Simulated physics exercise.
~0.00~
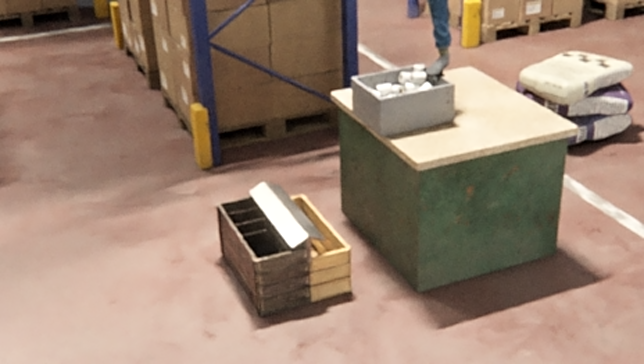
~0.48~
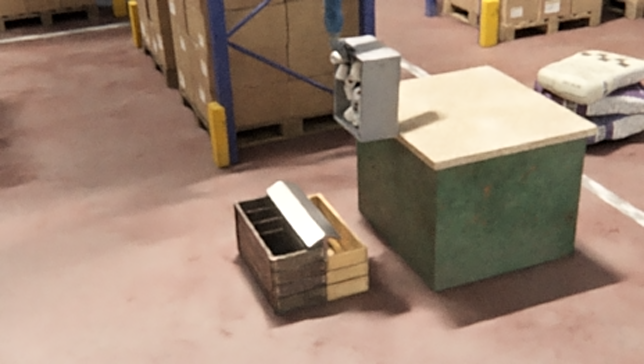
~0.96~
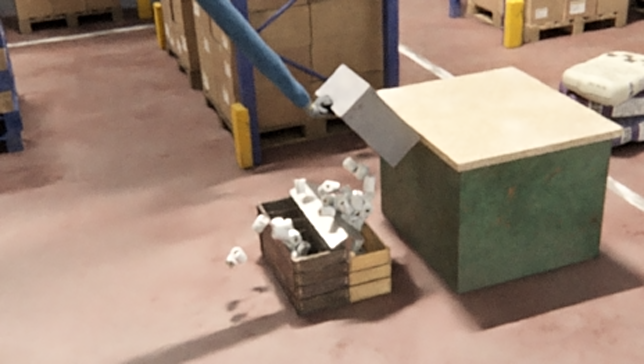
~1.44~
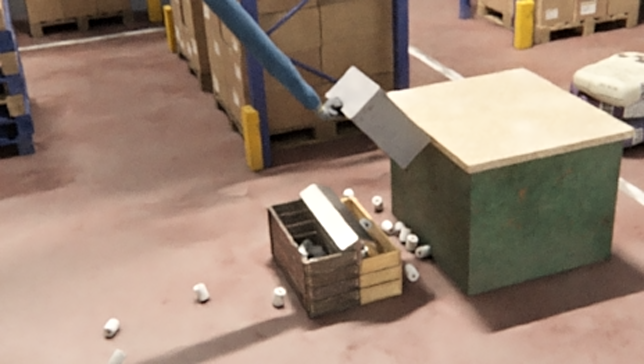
A grey crate full of small white rolls sits on the wooden top of a green bench, gripped by a blue robotic arm. The arm tips it over the left edge until it stands on its side, the rolls still bunched within. It keeps turning, mouth downward, and the rolls tumble in a loose cluster onto the pale, roof-shaped splitter between a wooden bin and a black box. Some drop into the containers while others bounce away. At the end the crate hangs tilted and still, with stray rolls scattered across the reddish floor on both sides.
